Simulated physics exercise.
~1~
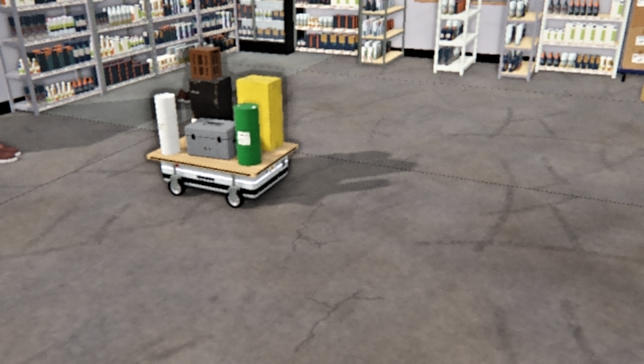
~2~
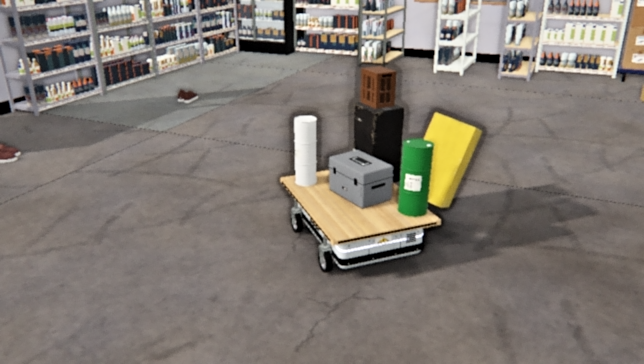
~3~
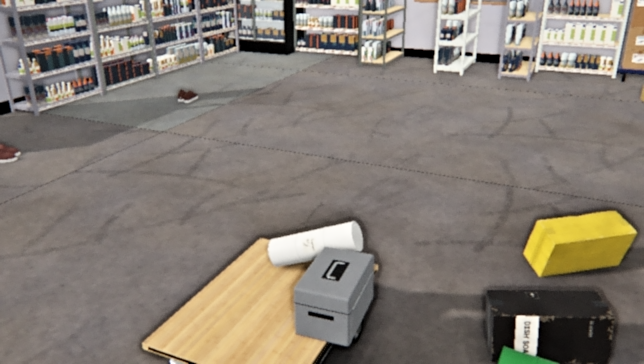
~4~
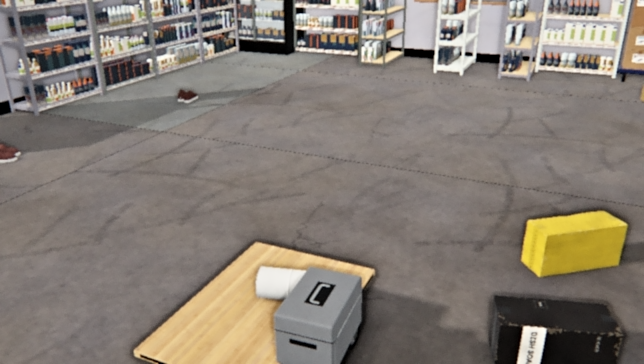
To begin with, a flat wooden-topped cart stands on a grey shop floor near stocked shelves, carrying a brown crate on a black box, a yellow box, a grey toolbox, a green canister and a white canister. The cart rolls toward the viewer and to the right, turning as it goes, and the yellow box tips off the edge. Next, the black box and green canister end up on their sides on the floor to the right, while the crate is no longer visible. At the end, the toolbox remains upright on the deck beside the toppled white canister, with the yellow and black boxes lying off it.
